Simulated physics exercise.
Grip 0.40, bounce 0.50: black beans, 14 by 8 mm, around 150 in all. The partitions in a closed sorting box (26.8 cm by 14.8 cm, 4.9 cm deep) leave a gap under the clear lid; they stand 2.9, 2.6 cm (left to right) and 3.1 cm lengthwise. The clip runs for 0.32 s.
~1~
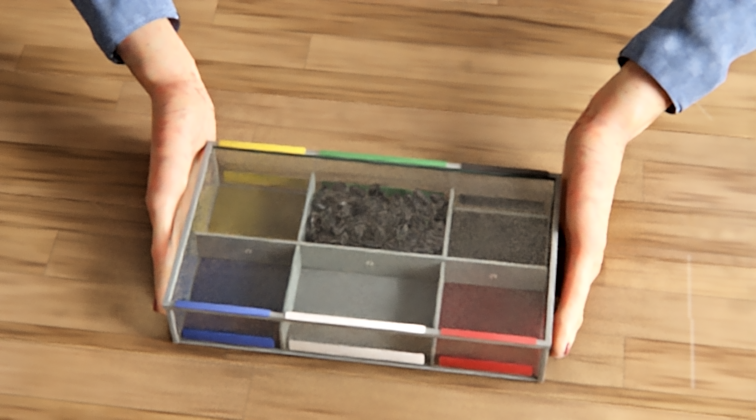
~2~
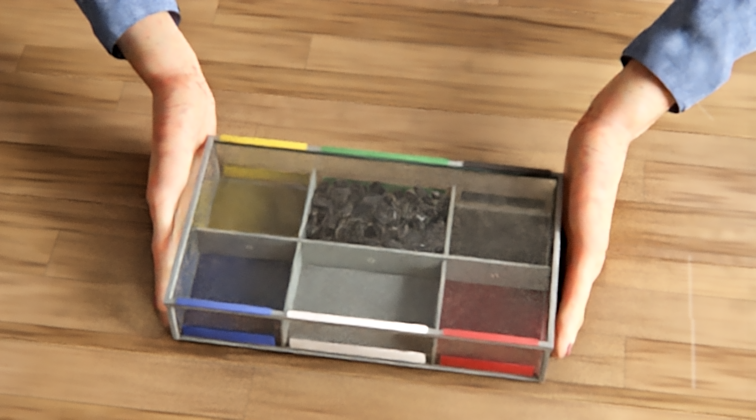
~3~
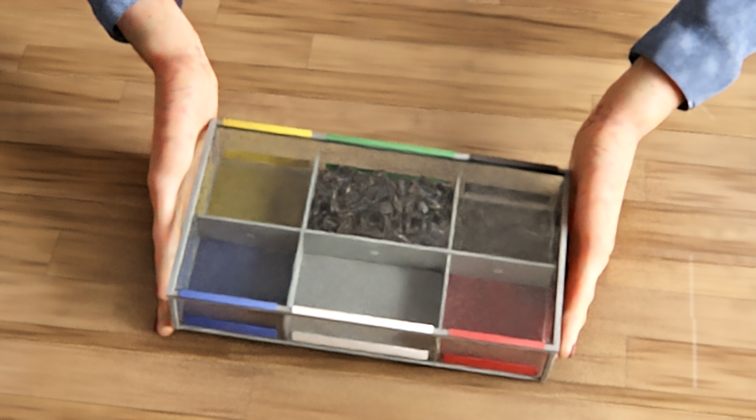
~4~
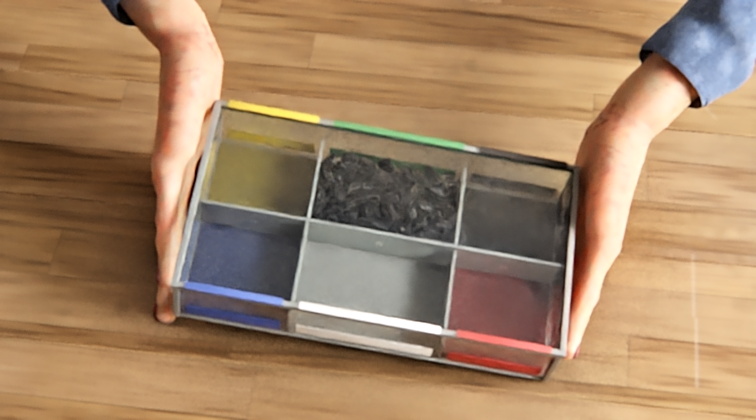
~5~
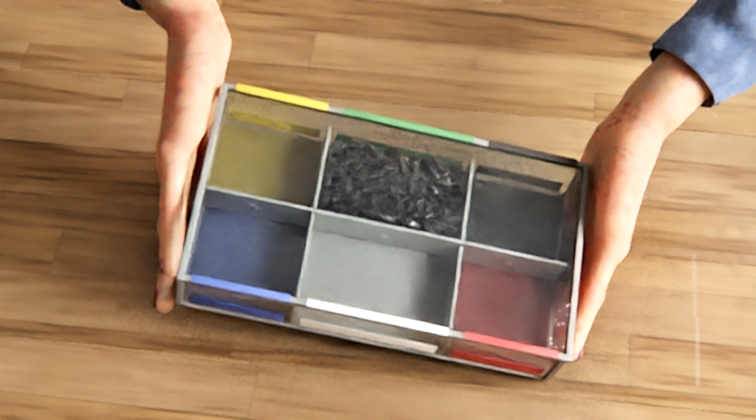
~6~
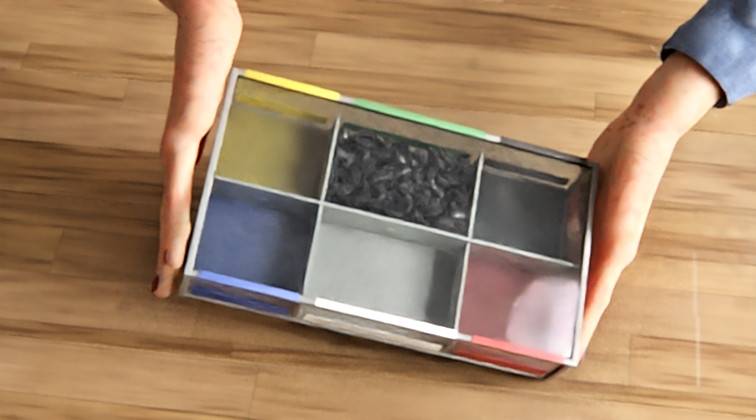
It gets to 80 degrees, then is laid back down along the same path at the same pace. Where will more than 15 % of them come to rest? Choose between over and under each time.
Red compartment: Over. Blue compartment: Under. Green compartment: Over. Yellow compartment: Under. White compartment: Under. Black compartment: Under.
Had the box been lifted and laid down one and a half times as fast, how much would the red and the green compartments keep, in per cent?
Result: Red = 30 %; green = 45 %.
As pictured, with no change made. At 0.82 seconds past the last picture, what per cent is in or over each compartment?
You'd find red at 20, blue at 0, green at 70, yellow at 0, white at 5 and black at 5 per cent.
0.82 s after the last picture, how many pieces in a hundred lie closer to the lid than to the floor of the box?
About 50 per cent.
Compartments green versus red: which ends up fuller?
Fuller: Green.
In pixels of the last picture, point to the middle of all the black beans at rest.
Around (438, 263).
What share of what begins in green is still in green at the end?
60 %.
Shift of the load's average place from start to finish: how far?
Around 7.0 centimetres, start to finish.
Then, 0.82 s after the last picture, tilt 78 degrees; red 20 %, green 70 %, white 5 %, black 5 %.
Then, 1.36 s after the last picture, tilt 33 degrees; red 35 %, green 55 %, white 5 %, black 5 %.
Then, 1.96 s after the last picture, tilt 0 degrees; red 35 %, green 55 %, white 5 %, black 5 %.
In the end, red 35 %, blue 0 %, green 55 %, yellow 0 %, white 5 %, black 5 %.
